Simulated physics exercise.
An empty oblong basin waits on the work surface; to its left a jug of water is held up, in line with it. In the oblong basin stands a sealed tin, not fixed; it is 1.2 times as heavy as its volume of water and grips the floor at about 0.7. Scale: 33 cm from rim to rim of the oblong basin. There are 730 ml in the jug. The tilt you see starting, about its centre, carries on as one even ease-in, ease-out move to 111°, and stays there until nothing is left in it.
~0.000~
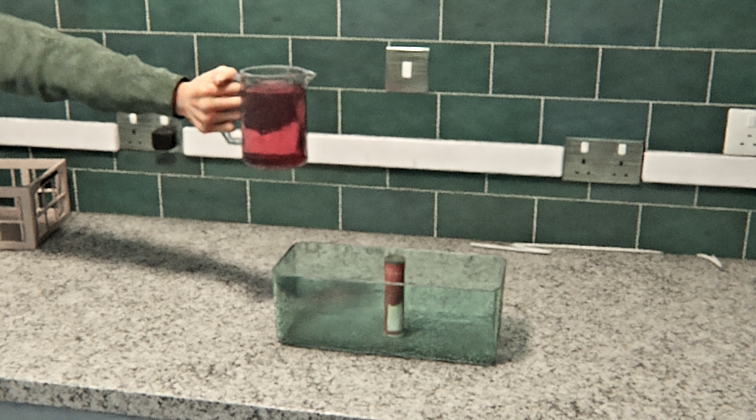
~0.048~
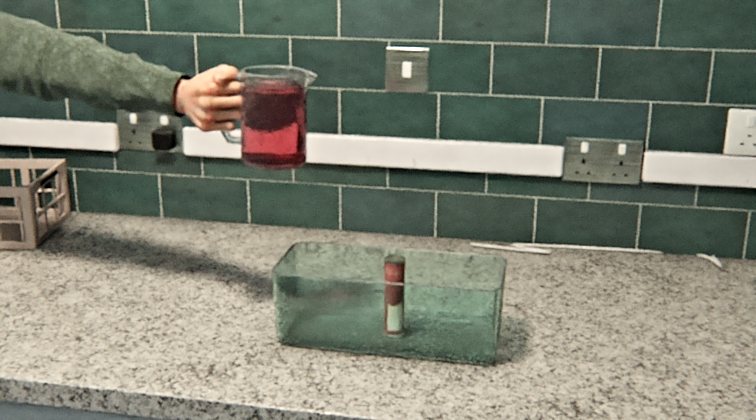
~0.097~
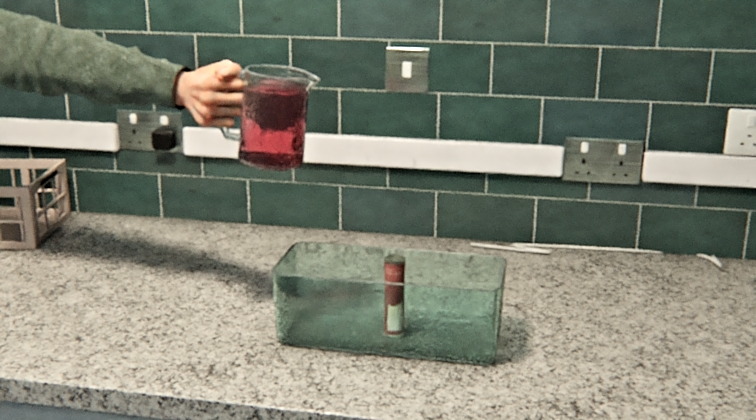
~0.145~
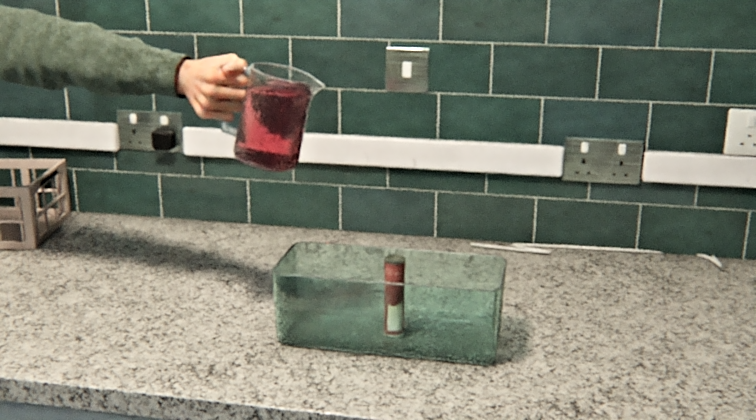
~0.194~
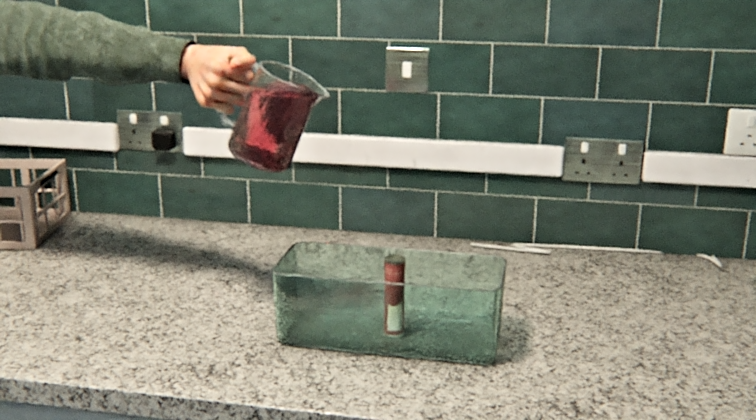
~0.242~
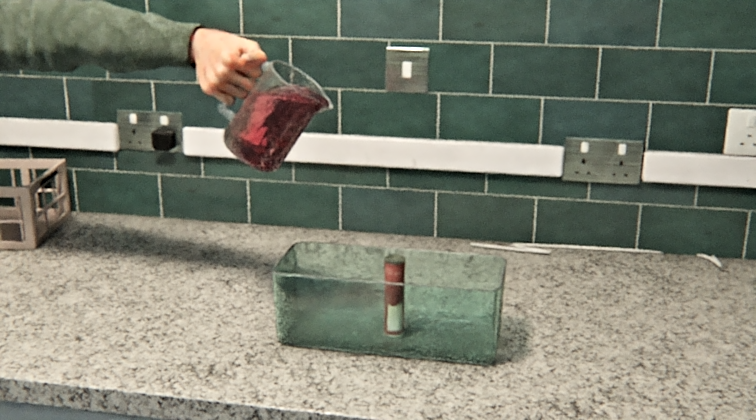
At a speckled stone counter against green wall tiles, a hand holds a clear jug of red liquid above and left of an oblong glass basin with a tin standing upright inside, then tilts the jug steadily rightward.
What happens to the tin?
The tin goes over.
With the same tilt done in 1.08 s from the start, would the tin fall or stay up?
The tin topples.
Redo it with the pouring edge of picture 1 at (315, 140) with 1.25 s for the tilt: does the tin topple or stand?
Then it keeps standing.
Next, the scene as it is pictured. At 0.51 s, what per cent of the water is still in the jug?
Some 64 per cent.
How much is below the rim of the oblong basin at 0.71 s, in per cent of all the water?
Some 52 per cent.
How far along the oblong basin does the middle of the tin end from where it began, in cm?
Some 9.5 cm.
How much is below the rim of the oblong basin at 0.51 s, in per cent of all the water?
Some 5 per cent.
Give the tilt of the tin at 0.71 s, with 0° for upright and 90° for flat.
It is at some 10°.
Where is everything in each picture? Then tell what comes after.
Tilt 0°; pouring edge (315, 74); surface from (246, 84) to (305, 86); the oblong basin's rim runs from (284, 258) to (503, 275); the tin's top is at (395, 262), in the first frame.
Tilt 2°; pouring edge (317, 75); surface from (247, 83) to (306, 87), in the second frame.
Tilt 6°; pouring edge (320, 79); surface from (249, 82) to (308, 88), in the third frame.
Tilt 13°; pouring edge (325, 86); surface from (251, 88) to (313, 90), in the fourth frame.
Tilt 23°; pouring edge (329, 96); surface from (247, 101) to (318, 92), in the fifth frame.
Tilt 35°; pouring edge (333, 108); surface from (241, 110) to (327, 98), in the sixth frame.
After 0.51 s the tilt is 100° and 64 per cent is still to pour; the tin stands where it began.
After 0.71 s the tilt is 111° and 18 per cent is still to pour; the tin leans 8°.
After 0.92 s the tilt is 111° and 3 per cent is still to pour; the tin lies on its side.
After 1.14 s the tilt is 111° and 0 per cent is still to pour; the tin lies on its side.
In the end the tin lies on its side.
